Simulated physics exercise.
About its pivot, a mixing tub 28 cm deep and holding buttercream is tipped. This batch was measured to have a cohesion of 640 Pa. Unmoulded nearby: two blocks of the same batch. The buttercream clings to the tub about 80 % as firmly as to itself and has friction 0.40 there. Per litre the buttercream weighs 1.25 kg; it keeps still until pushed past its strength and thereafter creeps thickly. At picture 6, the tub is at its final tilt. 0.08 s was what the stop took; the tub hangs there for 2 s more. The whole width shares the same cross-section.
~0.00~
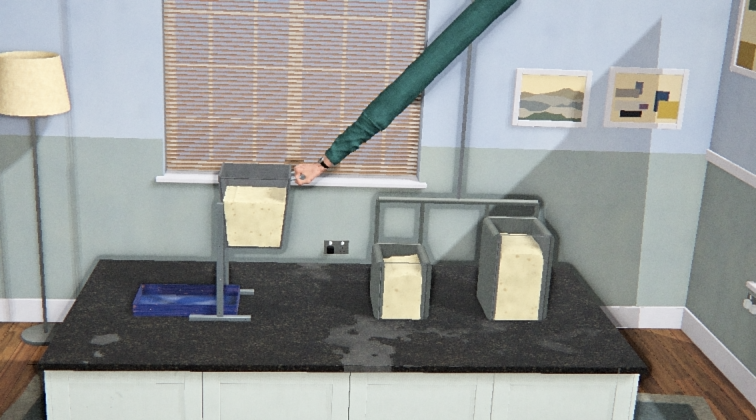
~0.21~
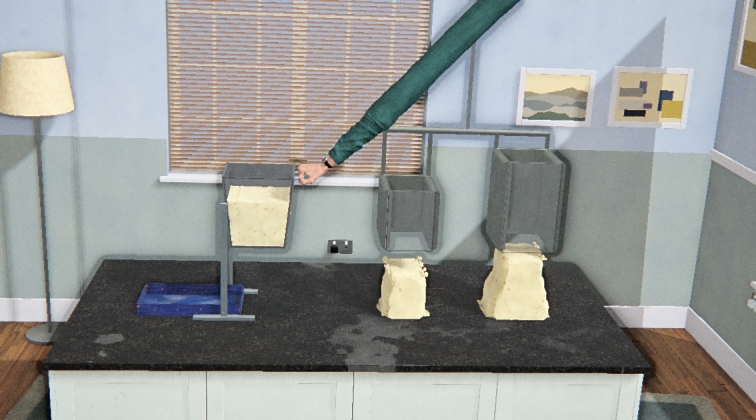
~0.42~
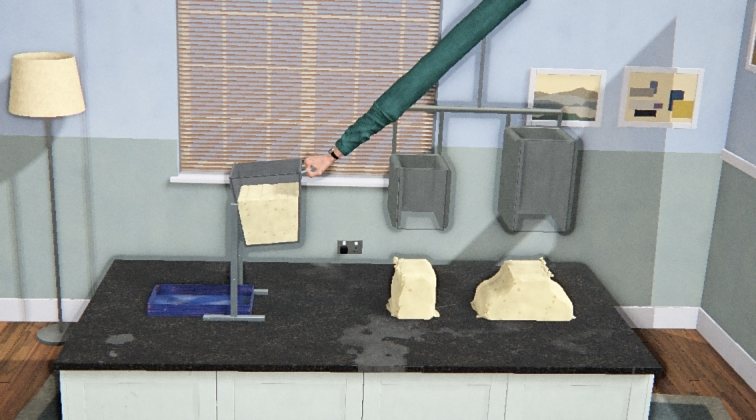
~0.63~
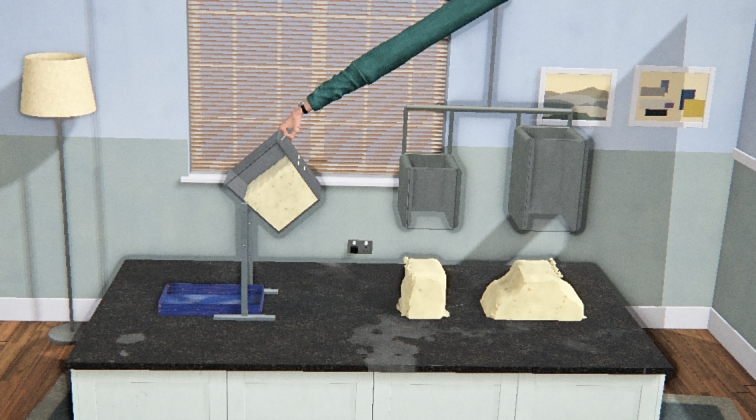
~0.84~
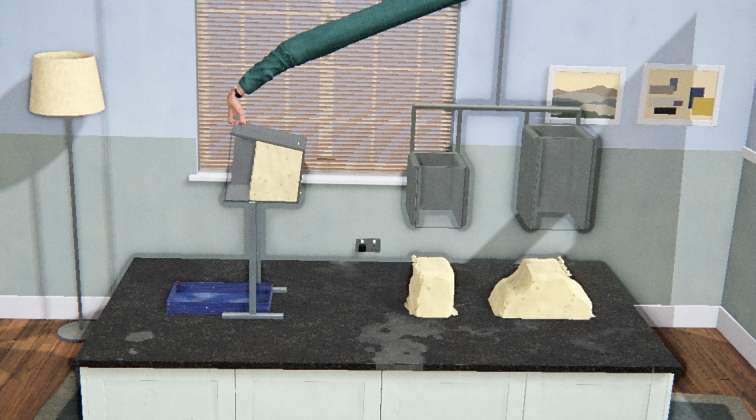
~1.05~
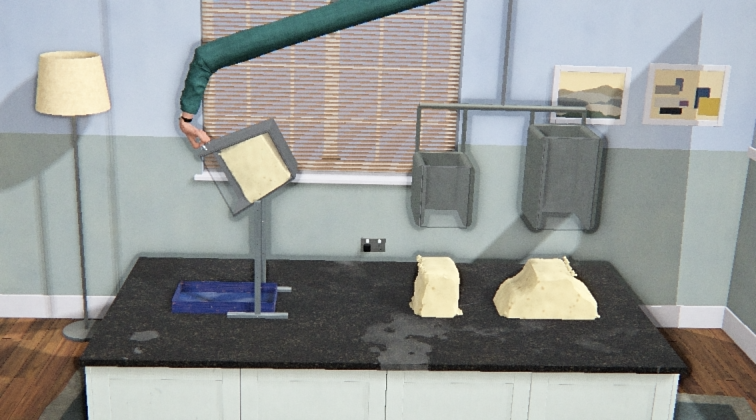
A green-sleeved arm tips a grey tub leftward after two moulds lift off pale, slumping blocks.
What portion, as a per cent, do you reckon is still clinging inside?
I reckon close to 0 % is still clinging.
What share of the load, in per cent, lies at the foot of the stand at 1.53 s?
95 %.
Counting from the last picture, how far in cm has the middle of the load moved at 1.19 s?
It has moved around 11 centimetres.
By 1.19 s, the tub is at 118 degrees and holds 86 %.
By 1.36 s, the tub is at 118 degrees and holds 5 %.
By 1.53 s, the tub is at 118 degrees and holds 0 %.
By 1.70 s, the tub is at 118 degrees and holds 0 %.
By 3.05 s, at the end, the tub is at 118 degrees and holds 0 %.
